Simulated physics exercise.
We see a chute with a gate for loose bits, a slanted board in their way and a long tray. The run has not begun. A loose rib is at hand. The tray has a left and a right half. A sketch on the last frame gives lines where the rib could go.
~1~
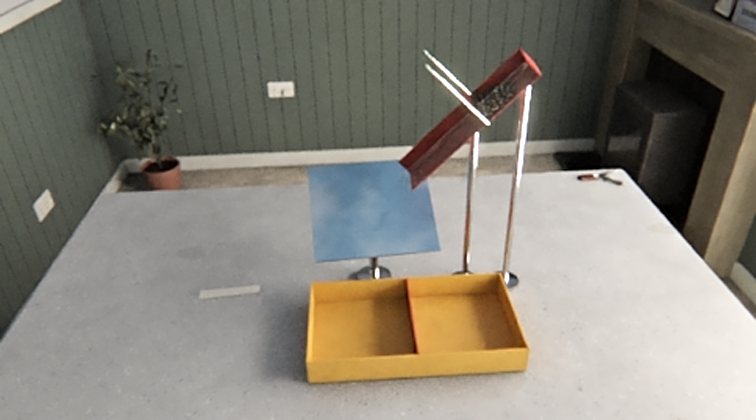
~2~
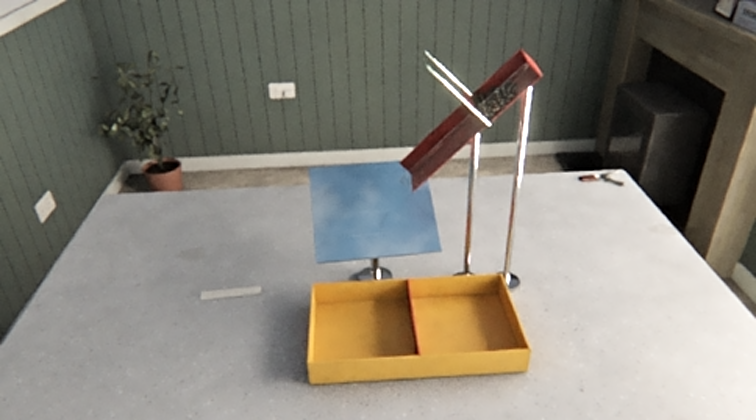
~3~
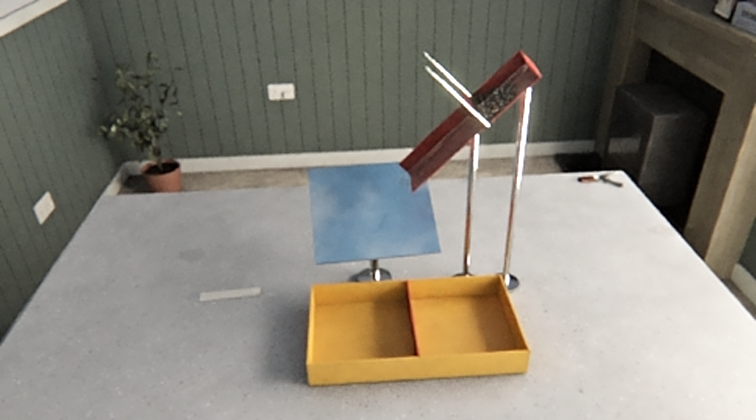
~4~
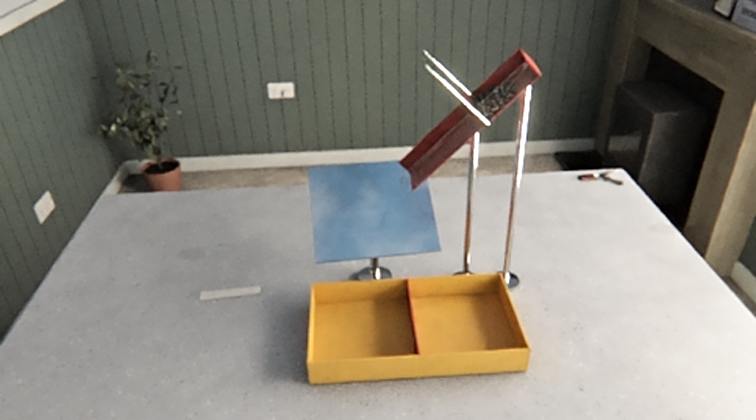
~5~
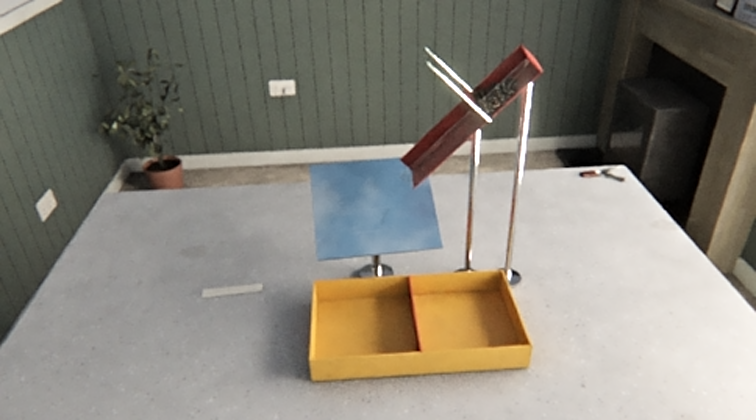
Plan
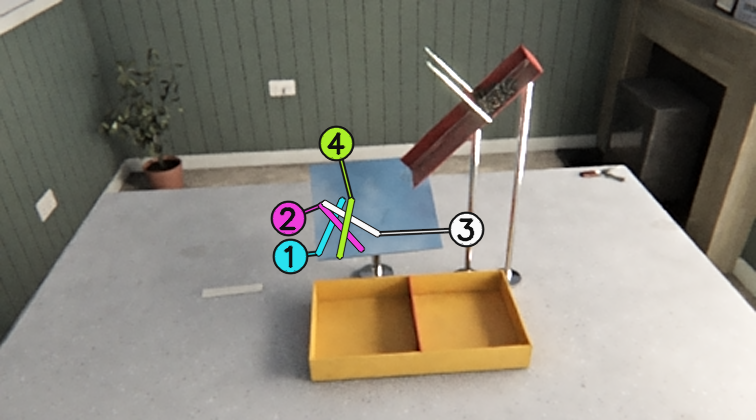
A shallow yellow tray, split into two halves by an orange-red divider, sits near the front of a pale grey tabletop, seen from slightly above in a room with green panelled walls. Behind it stand a tilted blue board and, to the right, a sloping red chute on metal posts, holding small dark bits behind pale rods. Everything stays still, with only a slight camera wobble.
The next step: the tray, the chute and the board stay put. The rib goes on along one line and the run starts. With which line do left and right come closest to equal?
I would pick line 3.
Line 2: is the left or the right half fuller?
The left half.
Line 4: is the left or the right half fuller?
Left.
On the marked copy, line 1 from (342, 200) to (318, 253); line 2 from (321, 205) to (361, 249); line 3 from (324, 203) to (377, 233); line 4 from (351, 200) to (339, 256).
With 1, of what is caught, all but a few in the left half, a small share in the right.
With 2, of what is caught, all but a few in the left half, a small share in the right.
With 3, of what is caught, close to half in the left half, close to half in the right.
With 4, of what is caught, all but a few in the left half, a small share in the right.
